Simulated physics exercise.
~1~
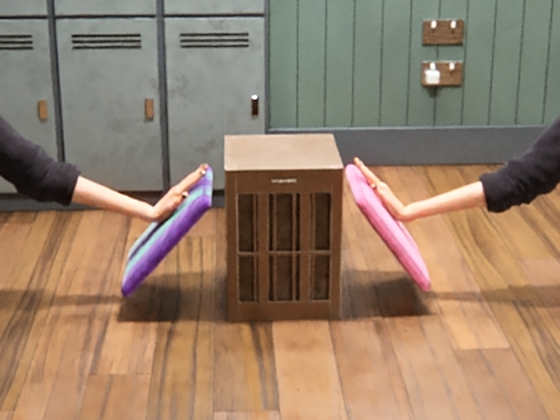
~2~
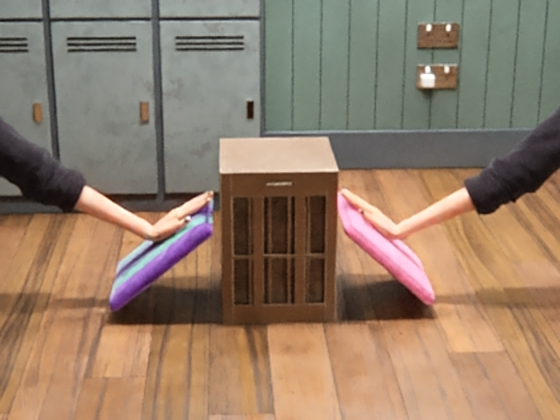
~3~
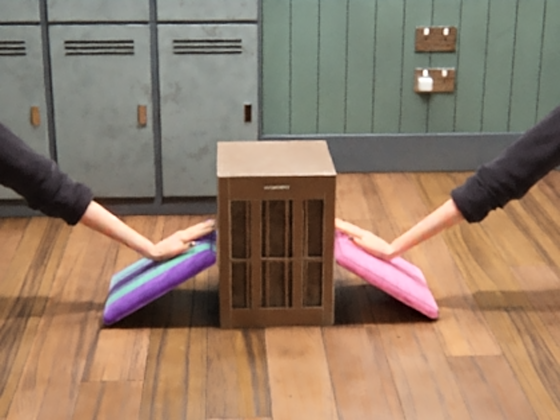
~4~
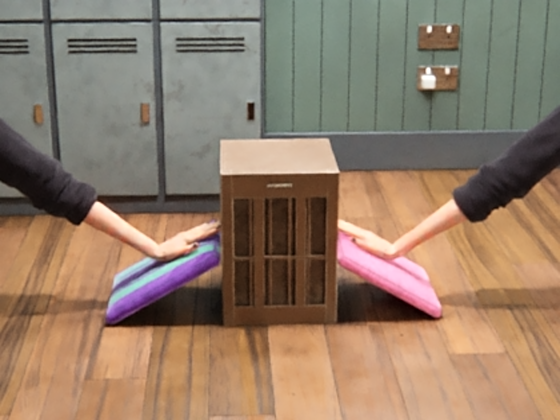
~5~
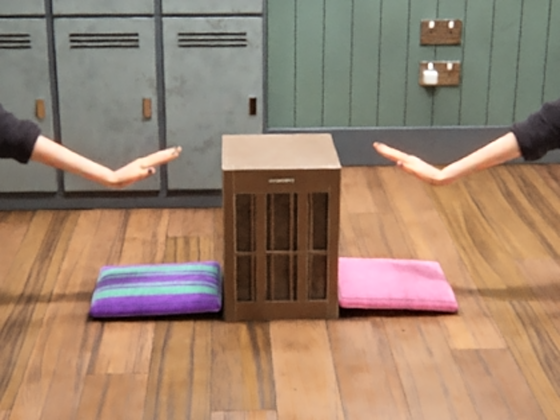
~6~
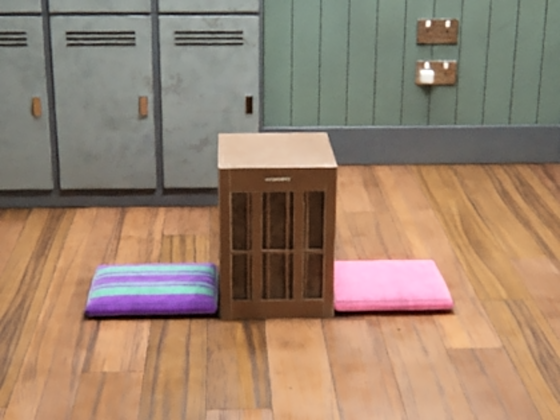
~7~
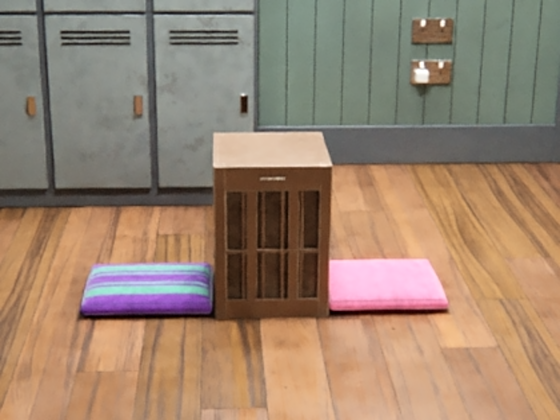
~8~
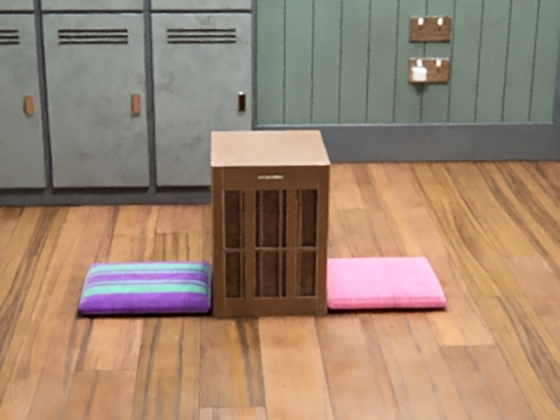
A purple striped seat pad and a pink seat pad, held by two hands against opposite sides of a brown crate, tilt lower and slide down. The hands let go and withdraw, and both pads end lying flat on the wooden floor, left and right of the crate.
